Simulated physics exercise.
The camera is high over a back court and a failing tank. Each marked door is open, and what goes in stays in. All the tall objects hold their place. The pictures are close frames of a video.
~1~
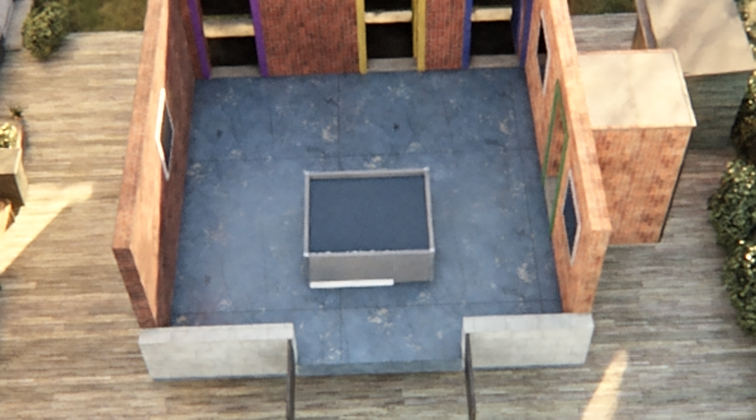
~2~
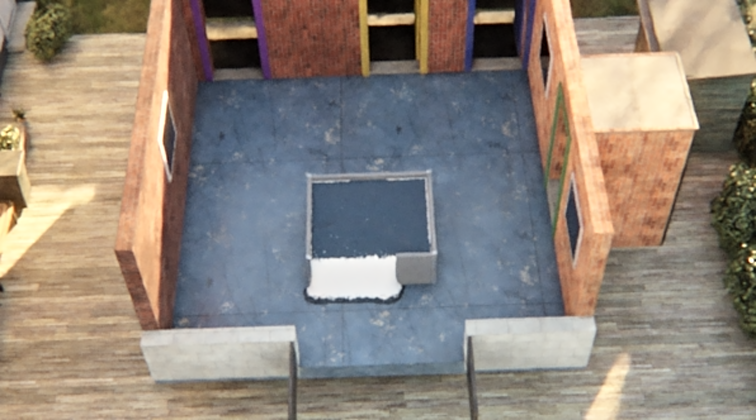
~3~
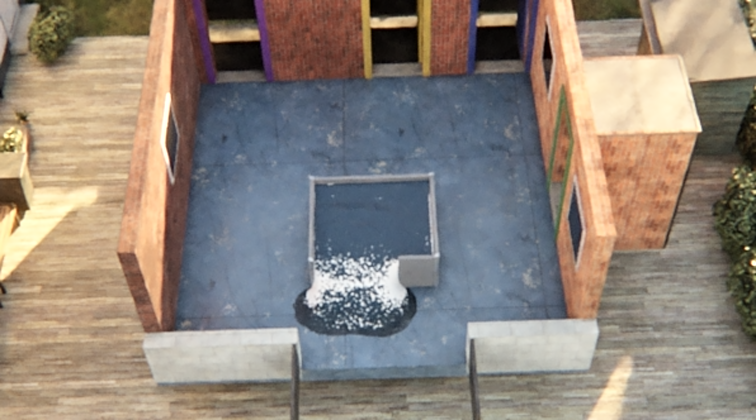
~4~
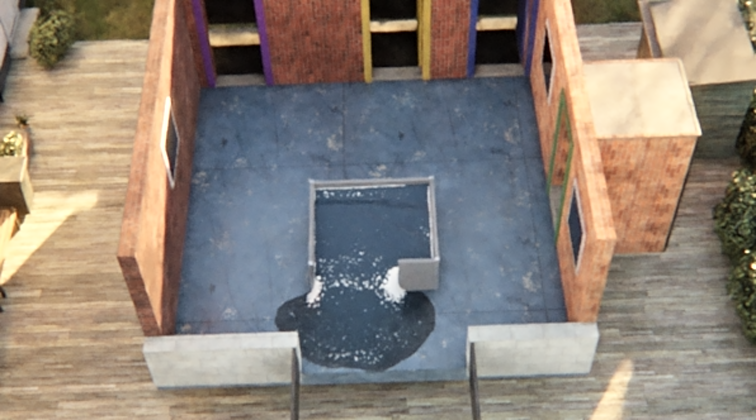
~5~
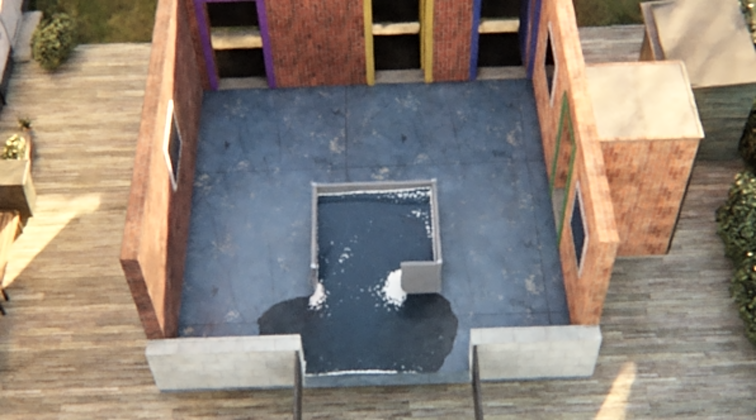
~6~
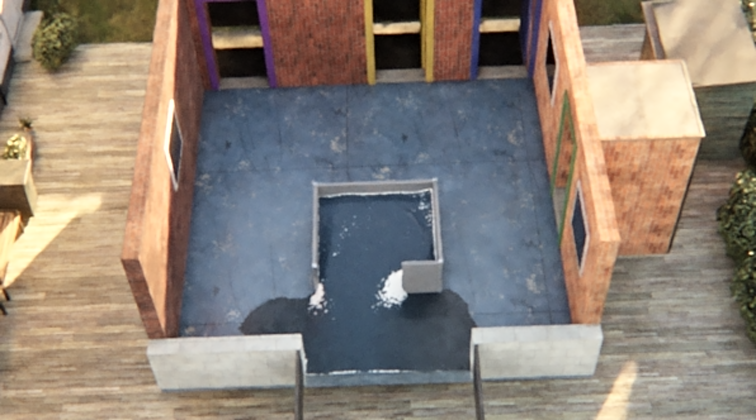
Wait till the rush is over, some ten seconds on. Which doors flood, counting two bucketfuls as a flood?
One by one: The yellow door holds within the limit; the blue door holds within the limit; the green door holds within the limit; the purple door holds within the limit.
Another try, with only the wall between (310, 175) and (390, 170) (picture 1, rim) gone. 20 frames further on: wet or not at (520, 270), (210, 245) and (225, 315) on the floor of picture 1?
In turn: Clear, no water, free of water.
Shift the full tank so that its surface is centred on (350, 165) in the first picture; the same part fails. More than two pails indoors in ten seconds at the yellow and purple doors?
One by one: The yellow one keeps below it, the purple one passes that mark.
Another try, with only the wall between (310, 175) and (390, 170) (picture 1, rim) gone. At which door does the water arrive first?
I say the yellow one.
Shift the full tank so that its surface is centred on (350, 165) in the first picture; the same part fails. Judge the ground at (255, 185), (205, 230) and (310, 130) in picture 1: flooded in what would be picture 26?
In that order: Under water, flooded, not flooded.
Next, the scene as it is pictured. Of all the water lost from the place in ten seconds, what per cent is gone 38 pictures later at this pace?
About 90 per cent.
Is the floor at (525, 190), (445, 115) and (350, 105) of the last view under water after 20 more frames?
One after the other: Not flooded, free of water, clear.
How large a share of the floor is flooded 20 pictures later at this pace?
Near 25 in a hundred.
A moment on, water covers 15 % of the floor; the yellow door not reached, the blue door not reached, the green door not reached, the purple door not reached.
Next, water covers 15 % of the floor; the yellow door not reached, the blue door not reached, the green door not reached, the purple door not reached.
Then, water covers 25 % of the floor; the yellow door not reached, the blue door not reached, the green door not reached, the purple door not reached.
Later, water covers 40 % of the floor; the yellow door not reached, the blue door not reached, the green door not reached, the purple door wet at the sill, nothing in.
In the end, water covers 45 % of the floor; the yellow door wet at the sill, nothing in, the blue door not reached, the green door not reached, the purple door under two buckets in.
